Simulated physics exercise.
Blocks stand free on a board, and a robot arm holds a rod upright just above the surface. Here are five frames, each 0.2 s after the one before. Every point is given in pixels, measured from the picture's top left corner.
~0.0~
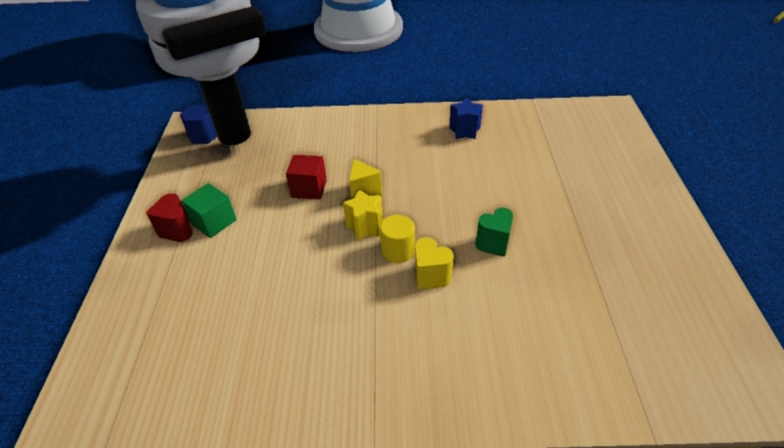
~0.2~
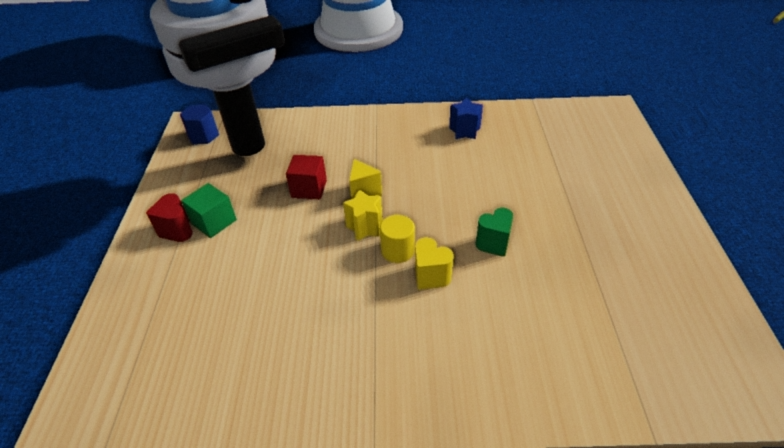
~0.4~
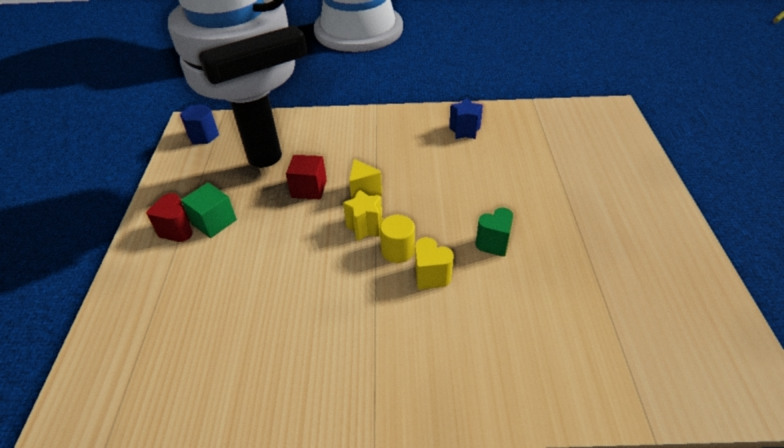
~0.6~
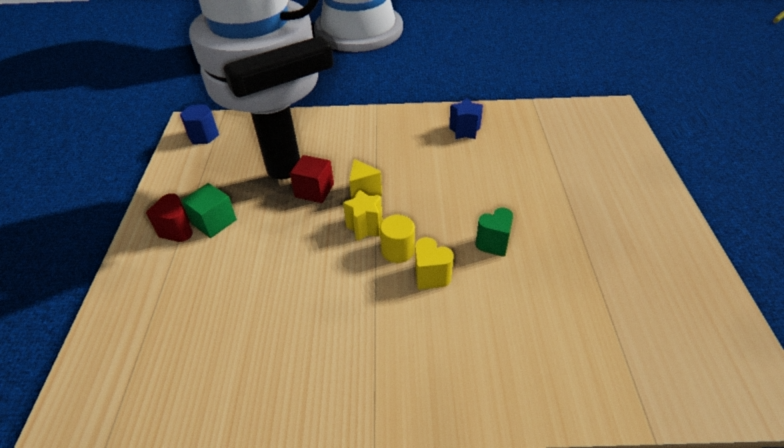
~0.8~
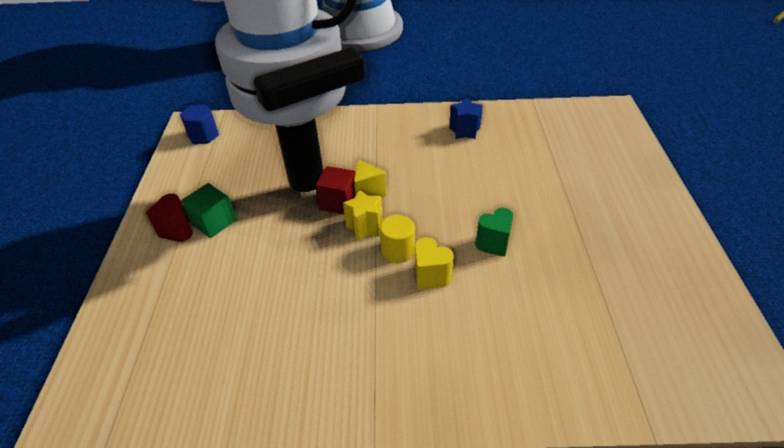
On a wooden board, a robot arm's black rod moving right and toward the viewer, pushing a red block against yellow blocks.
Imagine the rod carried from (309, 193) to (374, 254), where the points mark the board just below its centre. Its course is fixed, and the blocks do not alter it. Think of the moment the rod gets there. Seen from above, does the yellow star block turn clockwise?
Yes, it checks out.
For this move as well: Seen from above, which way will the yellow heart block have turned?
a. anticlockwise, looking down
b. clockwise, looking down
My pick is b.
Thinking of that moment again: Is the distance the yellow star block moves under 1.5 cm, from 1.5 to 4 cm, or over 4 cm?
The yellow star block ends up quite far away, over 4 cm.
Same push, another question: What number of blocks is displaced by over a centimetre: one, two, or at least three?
Displaced: Three or more.
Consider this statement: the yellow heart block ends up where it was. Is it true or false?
It is false.
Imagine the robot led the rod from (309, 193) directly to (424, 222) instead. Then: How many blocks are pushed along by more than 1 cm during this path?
Three or more blocks.
The first path, step by step. One third of the way, rod at (327, 199); red square piece at (362, 187), turned 25° anticlockwise; yellow star block at (375, 208), turned 35° clockwise; yellow three-sided block at (386, 172), turned 25° anticlockwise.
Two thirds of the way, rod at (350, 221); red square piece at (375, 185), turned 40° anticlockwise; yellow star block at (383, 212), turned 40° clockwise; yellow three-sided block at (395, 169), turned 25° anticlockwise; yellow round block at (404, 230).
At the end, rod at (373, 242); red square piece at (375, 185), turned 40° anticlockwise; yellow star block at (408, 225), turned 25° clockwise; yellow three-sided block at (395, 169), turned 25° anticlockwise; yellow round block at (438, 236); yellow heart block at (453, 260), turned 60° clockwise.
